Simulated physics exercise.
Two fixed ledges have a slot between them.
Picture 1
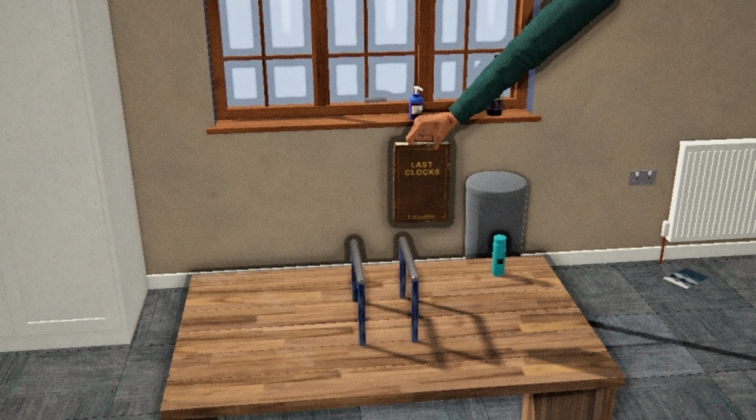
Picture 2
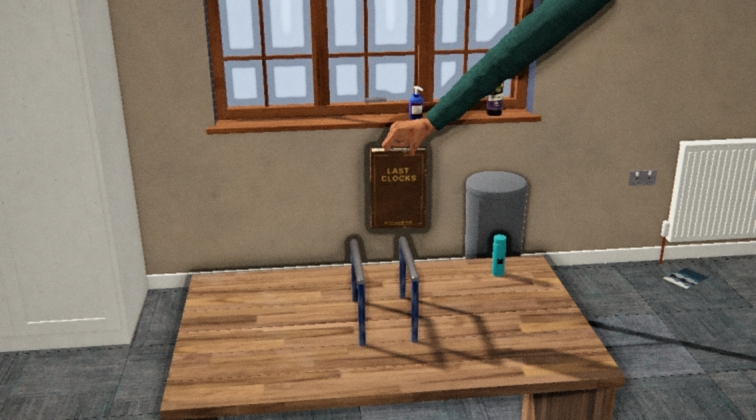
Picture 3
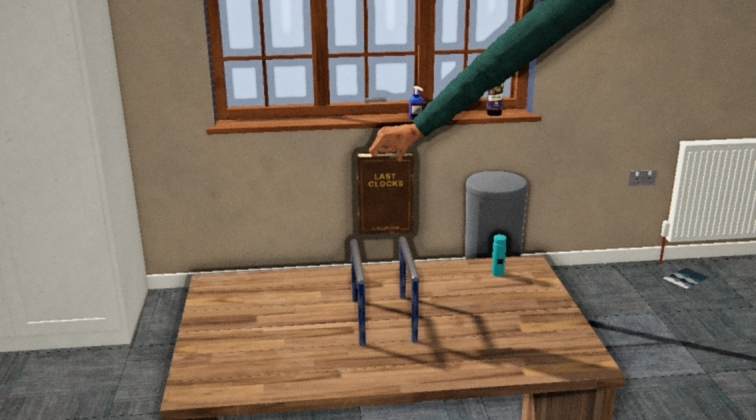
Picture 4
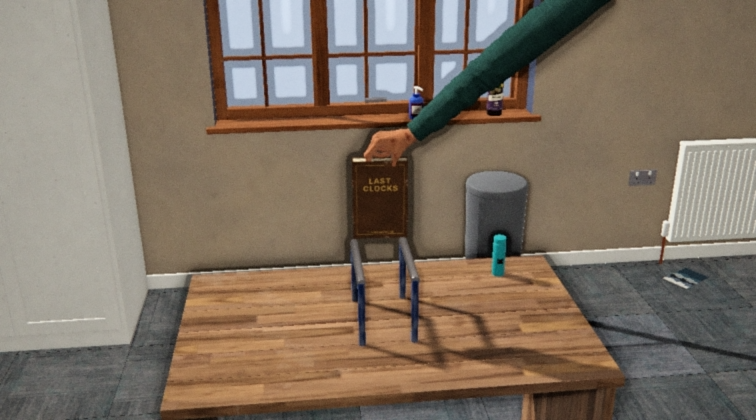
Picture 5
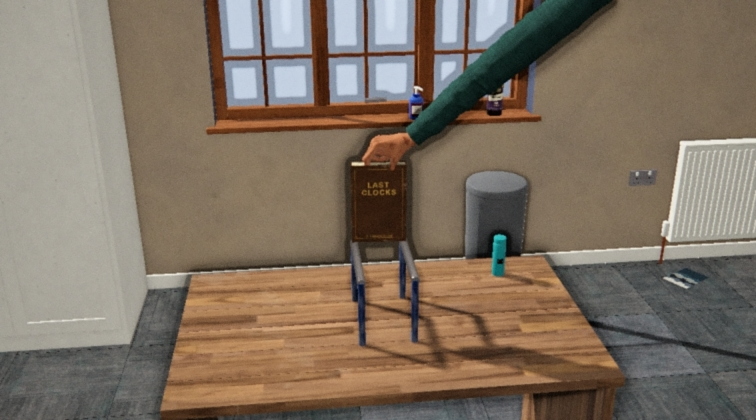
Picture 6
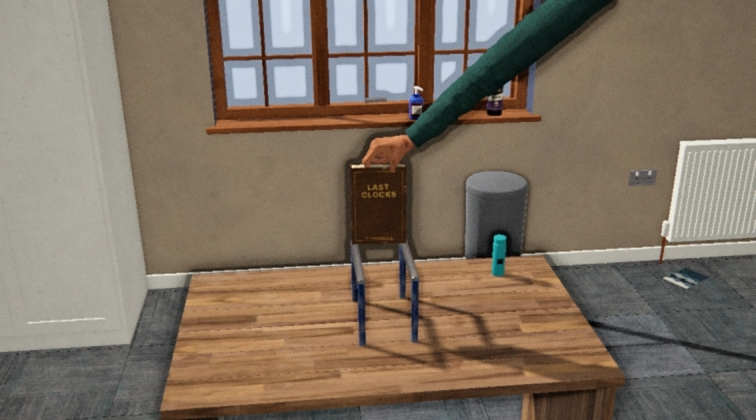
A hand moves a brown book left above two dark rails, then holds it nearly still.
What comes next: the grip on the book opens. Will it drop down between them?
No - it remains up top.
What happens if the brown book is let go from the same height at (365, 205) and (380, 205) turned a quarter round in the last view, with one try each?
On try one it gets jammed, and on try two it slips past.
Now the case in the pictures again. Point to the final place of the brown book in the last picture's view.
The object finishes roughly at pixel (393, 236).
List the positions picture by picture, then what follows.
The first picture shows being brought over the gap; brown book (421, 182); turquoise shaker (499, 256).
The second picture shows being brought over the gap; brown book (398, 188); turquoise shaker (499, 256).
The third picture shows being brought over the gap; brown book (385, 194); turquoise shaker (499, 256).
The fourth picture shows being brought over the gap; brown book (380, 198); turquoise shaker (499, 256).
The fifth picture shows being brought over the gap; brown book (379, 202); turquoise shaker (499, 256).
The sixth picture shows poised above the slot; brown book (379, 204); turquoise shaker (499, 256).
Then, 0.20 s later than the last frame, brown book moved a little near (379, 220).
Then, 0.30 s later than the last frame, brown book tilted by 14° near (387, 226).
Then, 0.40 s later than the last frame, brown book tilted by 45° near (393, 235).
When it is over, lying over on the stand or table, brown book; turquoise shaker as before. End places, in pixels of the last picture, brown book near (393, 236). The book is caught.
